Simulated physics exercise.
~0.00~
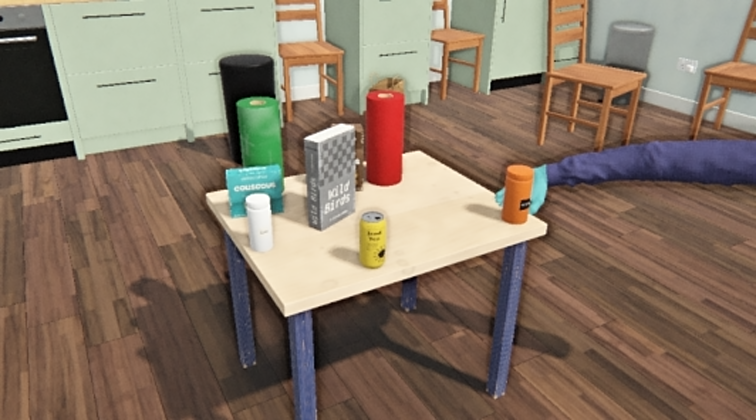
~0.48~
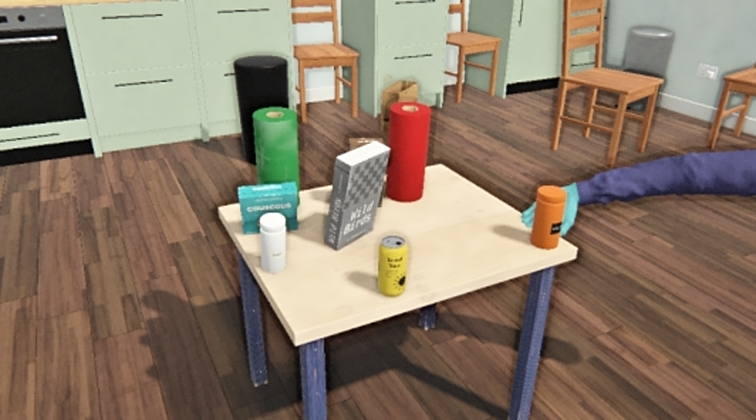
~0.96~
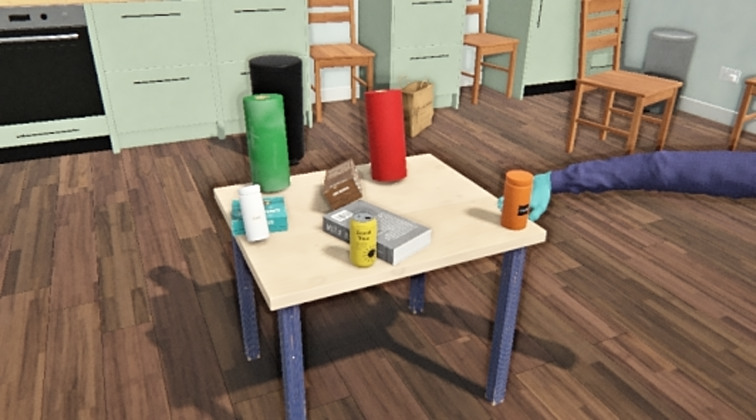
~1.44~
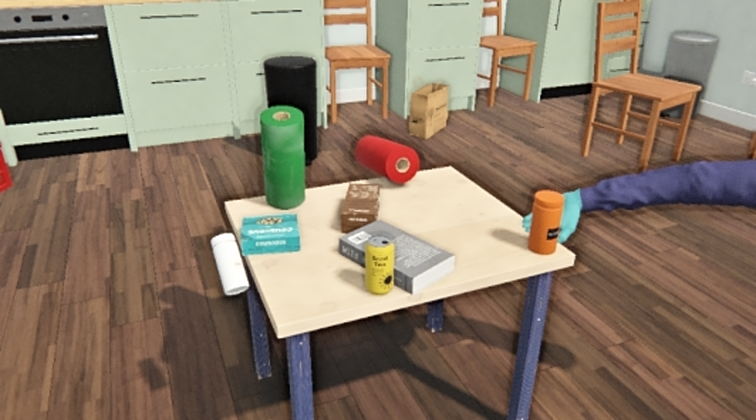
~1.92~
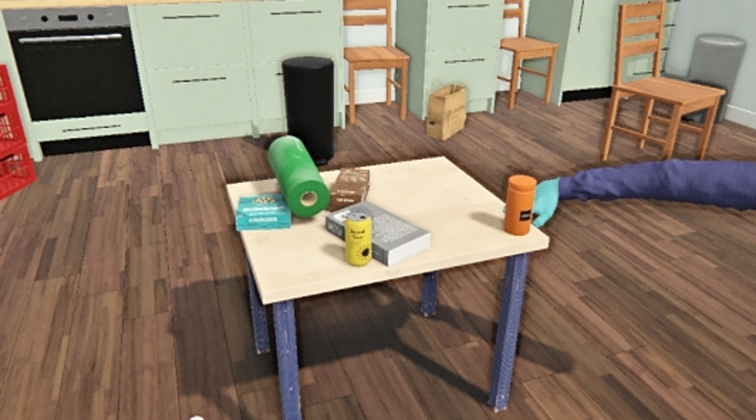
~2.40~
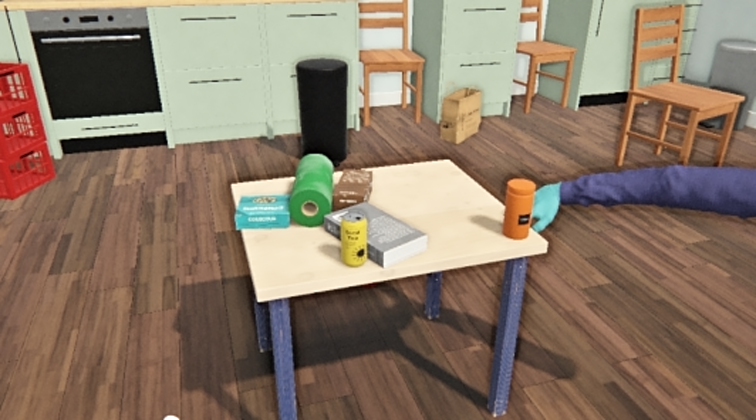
A blue arm with a teal hand stayed by the orange jar as the small table jolted, toppling the grey book, brown carton and turquoise packet; the red roll and white shaker fell off, and the green roll ended on its side.
